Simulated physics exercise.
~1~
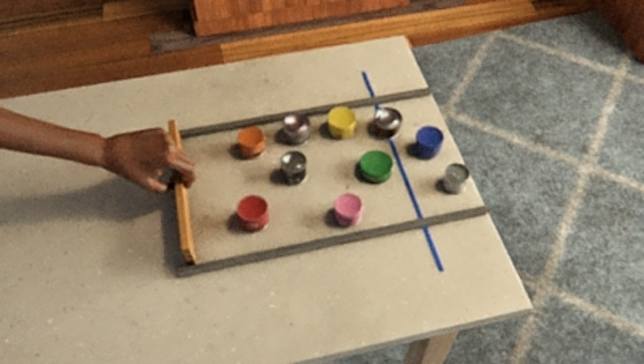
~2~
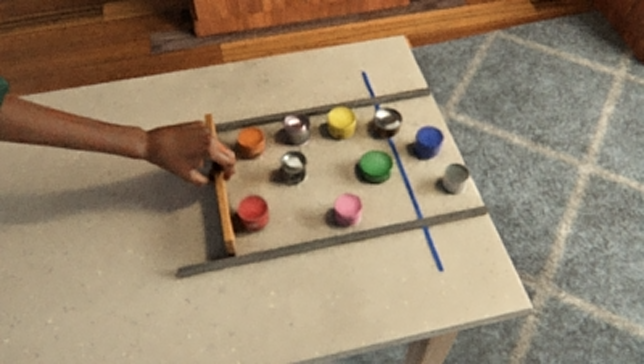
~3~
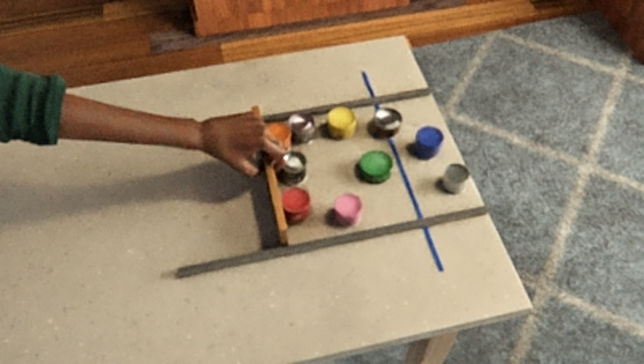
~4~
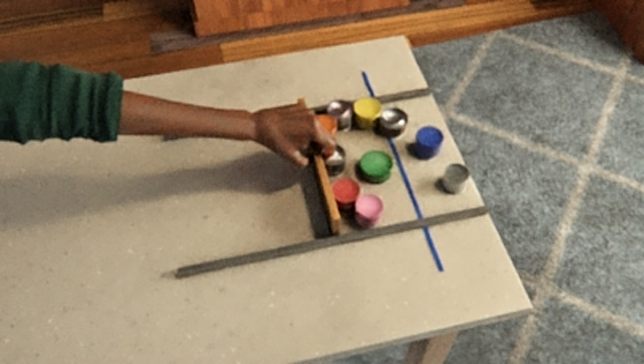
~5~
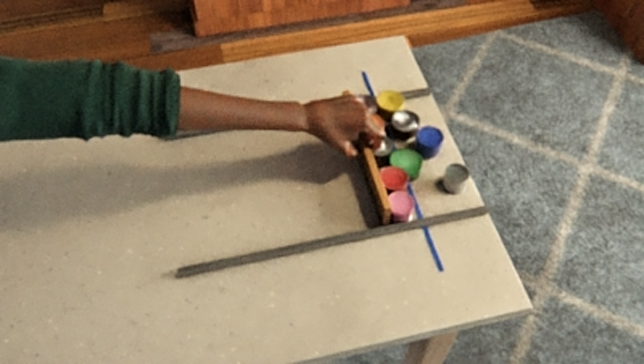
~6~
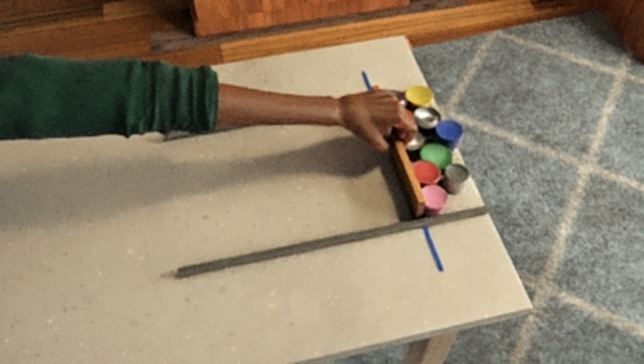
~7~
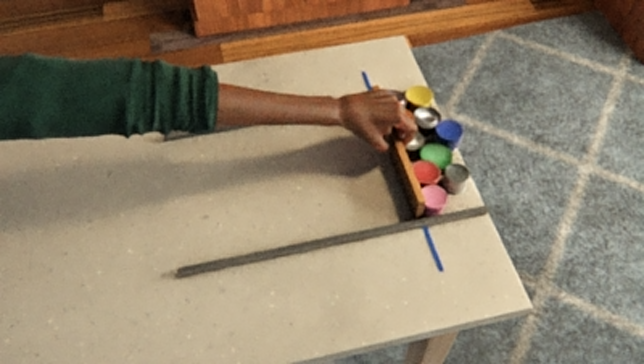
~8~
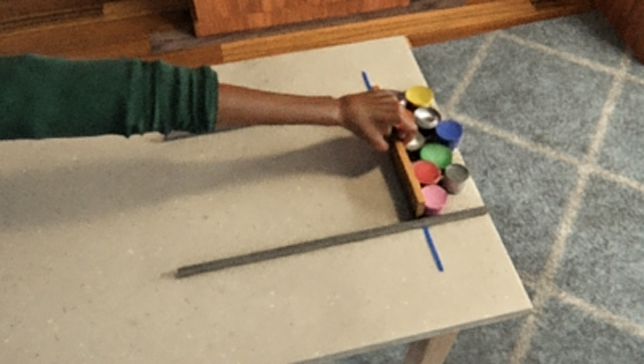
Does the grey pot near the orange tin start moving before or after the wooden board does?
The grey pot starts moving after the wooden board, which is already sliding to the right while the pot is still at rest.
